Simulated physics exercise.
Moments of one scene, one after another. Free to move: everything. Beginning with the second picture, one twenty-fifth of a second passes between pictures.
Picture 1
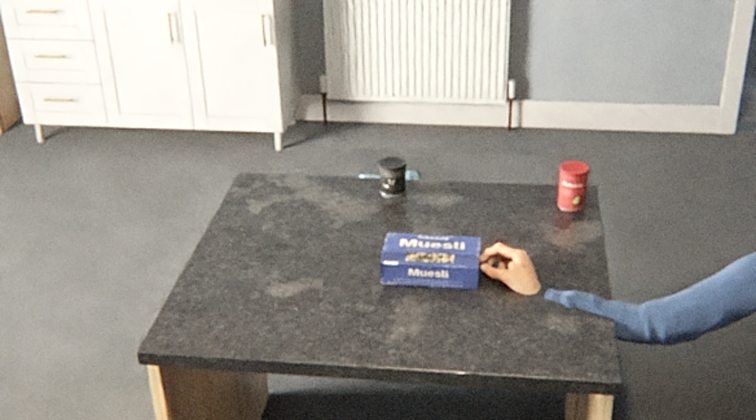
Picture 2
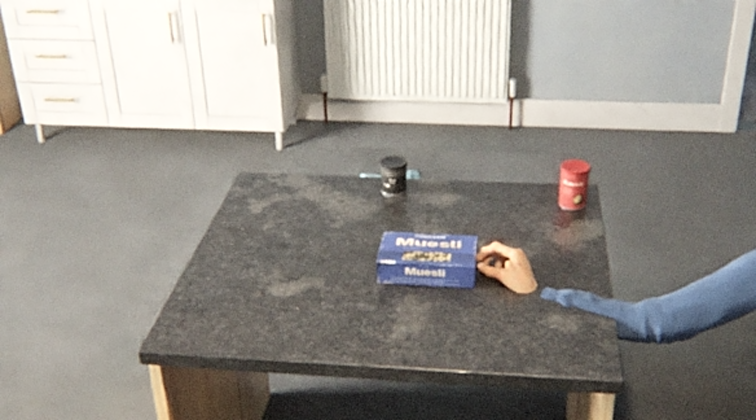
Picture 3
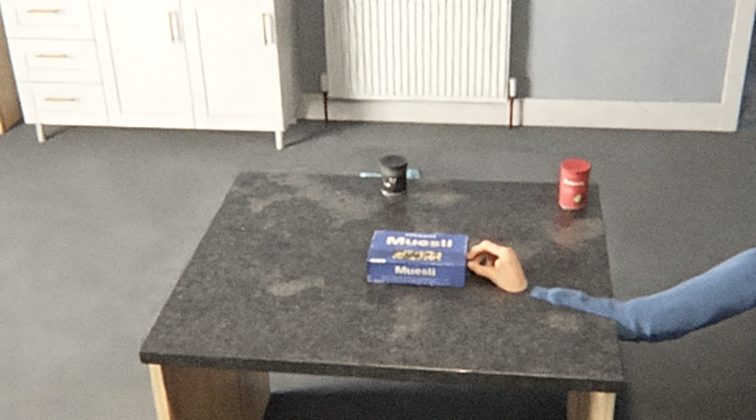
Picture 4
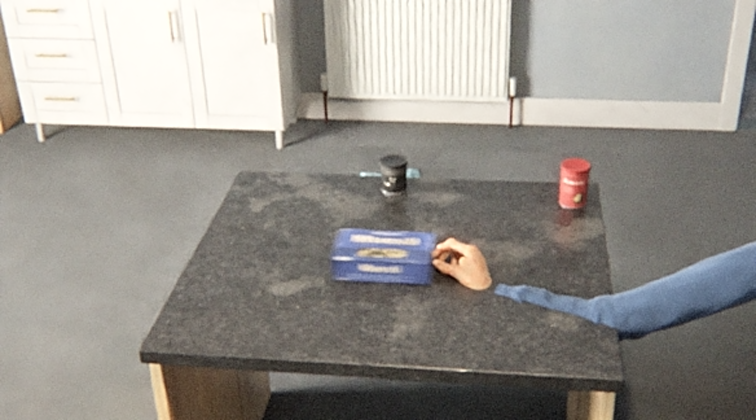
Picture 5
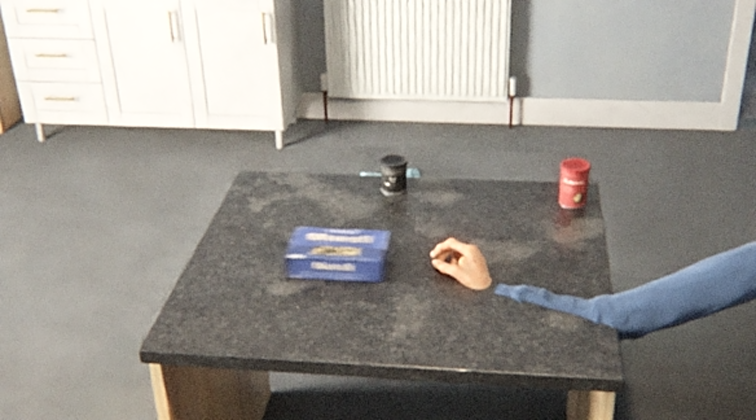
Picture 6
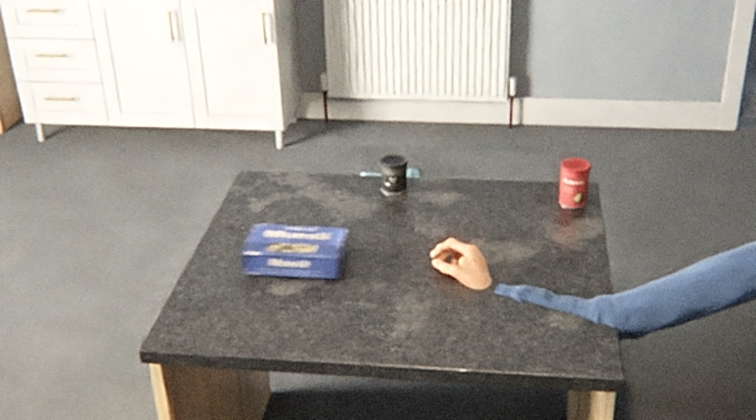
On a dark tabletop, a hand pushes a blue muesli box leftward, then stays still as the box slides on alone.
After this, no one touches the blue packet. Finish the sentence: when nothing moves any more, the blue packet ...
... is no longer on the table.
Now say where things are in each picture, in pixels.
Under the hand; blue packet (431, 260), in the first frame.
Under the hand; blue packet (428, 259), in the second frame.
Under the hand; blue packet (418, 258), in the third frame.
Blue packet (384, 256), in the fourth frame.
Blue packet (339, 254) moved a little, in the fifth frame.
Blue packet (295, 251) moved about its own width, in the sixth frame.
Then, 0.20 s later than the last frame, blue packet now off the table.
Then, 0.30 s later than the last frame, things are still on the move.
Then, 0.50 s later than the last frame, as before.
When it is over, off the table, blue packet.
